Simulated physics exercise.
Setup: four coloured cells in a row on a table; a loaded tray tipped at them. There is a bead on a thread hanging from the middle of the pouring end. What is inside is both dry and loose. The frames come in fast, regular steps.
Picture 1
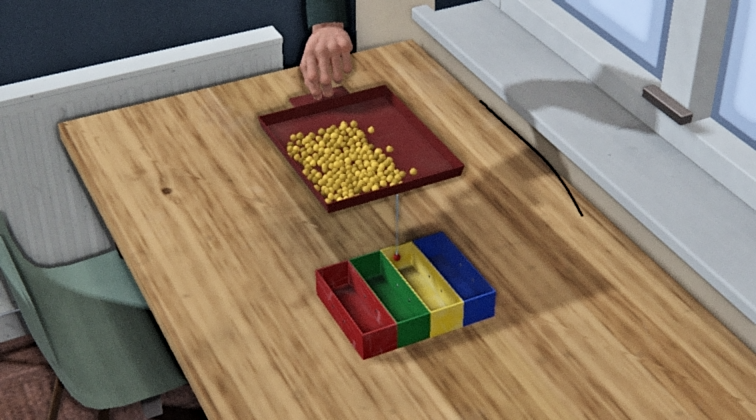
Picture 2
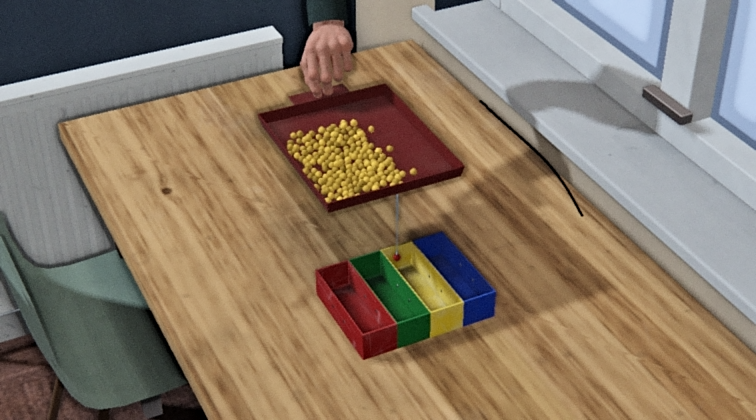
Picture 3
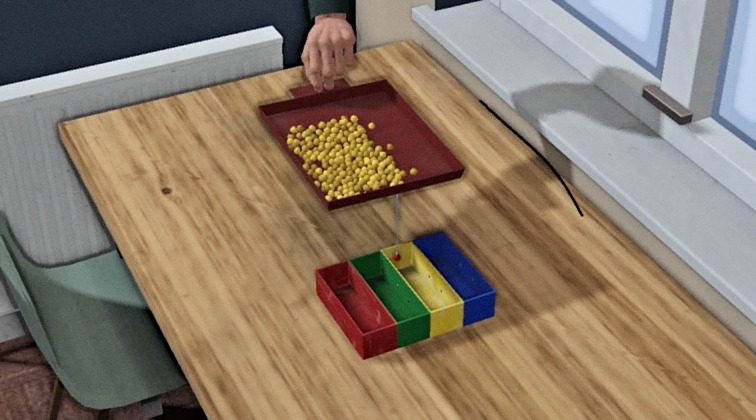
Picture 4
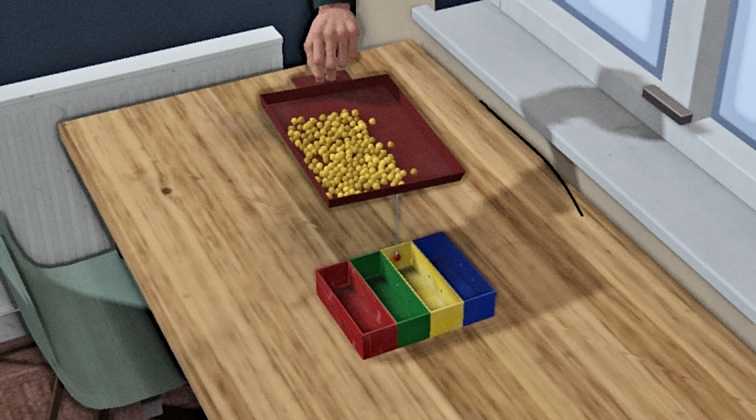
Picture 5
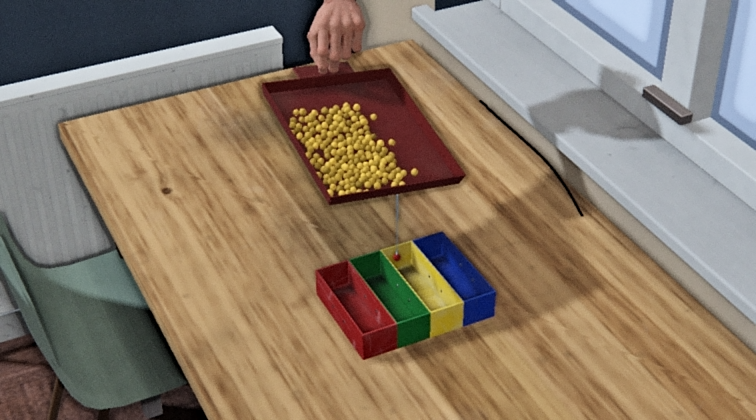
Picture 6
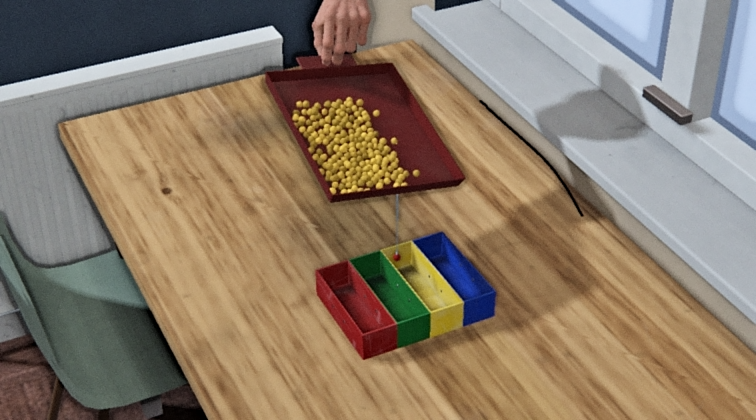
A hand slowly raises the back of a red tray of yellow balls above four coloured cells.
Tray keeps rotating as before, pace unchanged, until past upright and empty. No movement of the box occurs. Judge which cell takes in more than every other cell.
The blue cell takes in the most.
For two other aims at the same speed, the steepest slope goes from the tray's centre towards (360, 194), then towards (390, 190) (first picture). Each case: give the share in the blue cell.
Lab note: Try one about 0 %, try two about 20 %.
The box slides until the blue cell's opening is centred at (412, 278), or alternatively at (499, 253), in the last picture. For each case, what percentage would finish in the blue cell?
0 % and 0 %.
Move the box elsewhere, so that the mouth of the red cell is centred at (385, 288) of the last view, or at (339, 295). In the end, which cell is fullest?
The first placing favours that yellow cell, while the second favours the cell in blue.
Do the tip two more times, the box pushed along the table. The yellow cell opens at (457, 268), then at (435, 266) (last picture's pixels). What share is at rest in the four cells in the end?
Some 90 percent, followed by some 100 percent.
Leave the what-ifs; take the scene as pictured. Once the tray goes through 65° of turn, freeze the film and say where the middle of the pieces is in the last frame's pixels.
The middle of the pieces lands at roughly (413, 164).
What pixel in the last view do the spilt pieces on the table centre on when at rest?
It's centred at about (491, 264).
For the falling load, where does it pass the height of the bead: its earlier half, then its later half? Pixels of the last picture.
First half (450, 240); second half (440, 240).
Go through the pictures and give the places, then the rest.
The first picture shows corners of the pouring end at (329, 202) and (461, 165), level; middle of the load at (348, 165), puffed corn balls; bead on its thread at (397, 257); red cell at (380, 339); green cell at (413, 328); yellow cell at (447, 317); blue cell at (479, 306).
The second picture shows corners of the pouring end at (329, 201) and (461, 165), level; middle of the load at (348, 164).
The third picture shows corners of the pouring end at (329, 200) and (462, 167), tipped barely, lowest at the right corner; middle of the load at (348, 161).
The fourth picture shows corners of the pouring end at (331, 197) and (462, 170), tipped a little, lowest at the right corner; middle of the load at (349, 157).
The fifth picture shows corners of the pouring end at (332, 195) and (462, 174), tipped a little, lowest at the right corner; middle of the load at (350, 153).
The sixth picture shows corners of the pouring end at (334, 193) and (462, 177), tipped clearly, lowest at the right corner; middle of the load at (353, 150); red cell at (380, 339); green cell at (413, 328); yellow cell at (447, 317); blue cell at (479, 306).
Soon, tray tipped steeply; nearly all on the tray; a stray few in the blue cell; a small part falling or outside the box.
A while on, tray tipped past a quarter turn; a small part on the tray; about a third in the blue cell; a small part in the yellow cell; about a third falling or outside the box.
Towards the end, tray tipped past a quarter turn; about two thirds in the blue cell; a small part in the yellow cell; about a quarter falling or outside the box.
Finally, tray tipped past a quarter turn; about two thirds in the blue cell; a small part in the yellow cell; none in the red cell; none in the green cell; about a quarter outside the box.
